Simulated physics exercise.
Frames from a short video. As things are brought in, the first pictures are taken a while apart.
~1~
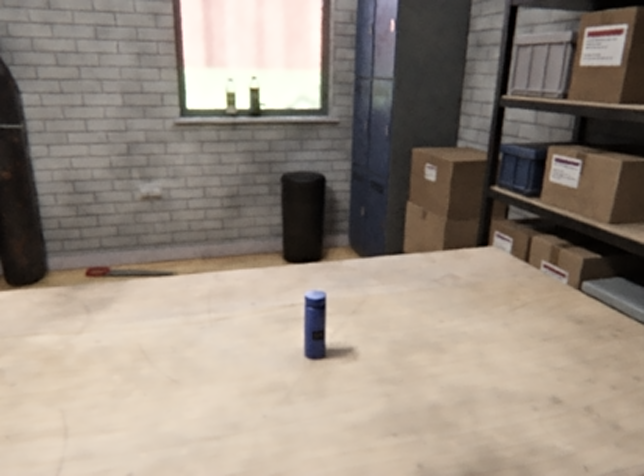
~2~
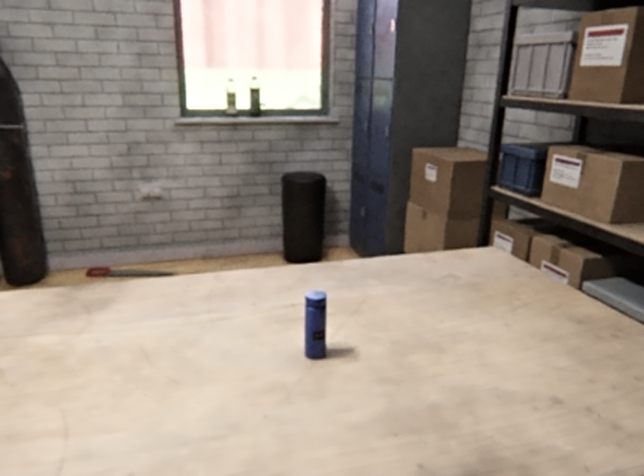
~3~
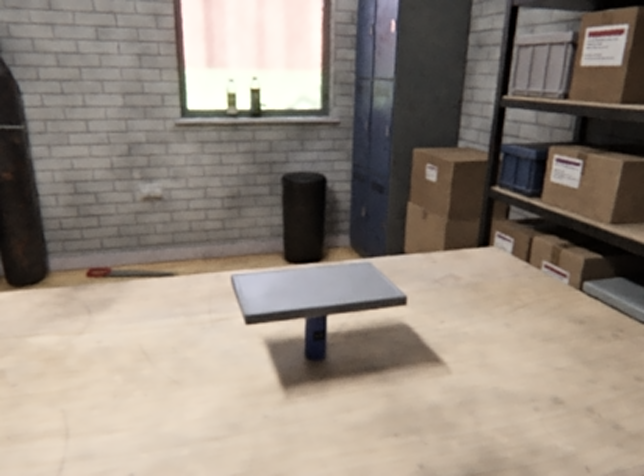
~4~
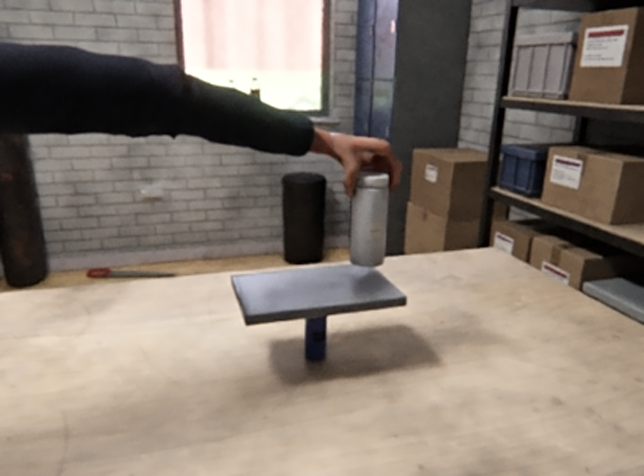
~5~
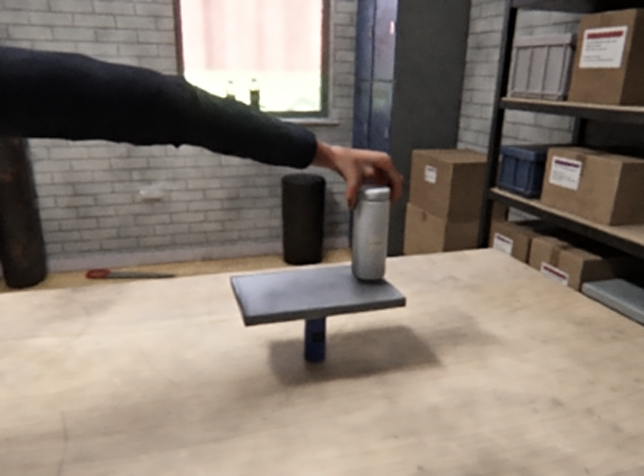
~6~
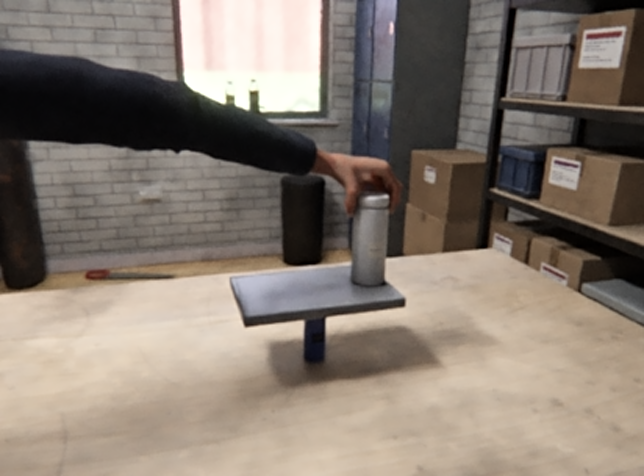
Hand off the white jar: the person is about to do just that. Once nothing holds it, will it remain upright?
The stack breaks down.
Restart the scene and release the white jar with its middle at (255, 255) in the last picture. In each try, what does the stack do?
Result: The stack tips over.
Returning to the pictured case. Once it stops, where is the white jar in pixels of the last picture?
It ends near (443, 322).
Then, 0.40 s after the last picture, white jar now fallen; grey lid tipped 75° from how it was.
Then, 1.40 s after the last picture, grey lid tipped 51° from how it was; blue shaker tipped 22° from how it was.
By the end, fallen, grey lid, white jar and blue shaker. Seen from the same camera at the end, white jar near (443, 322). The stack comes apart.
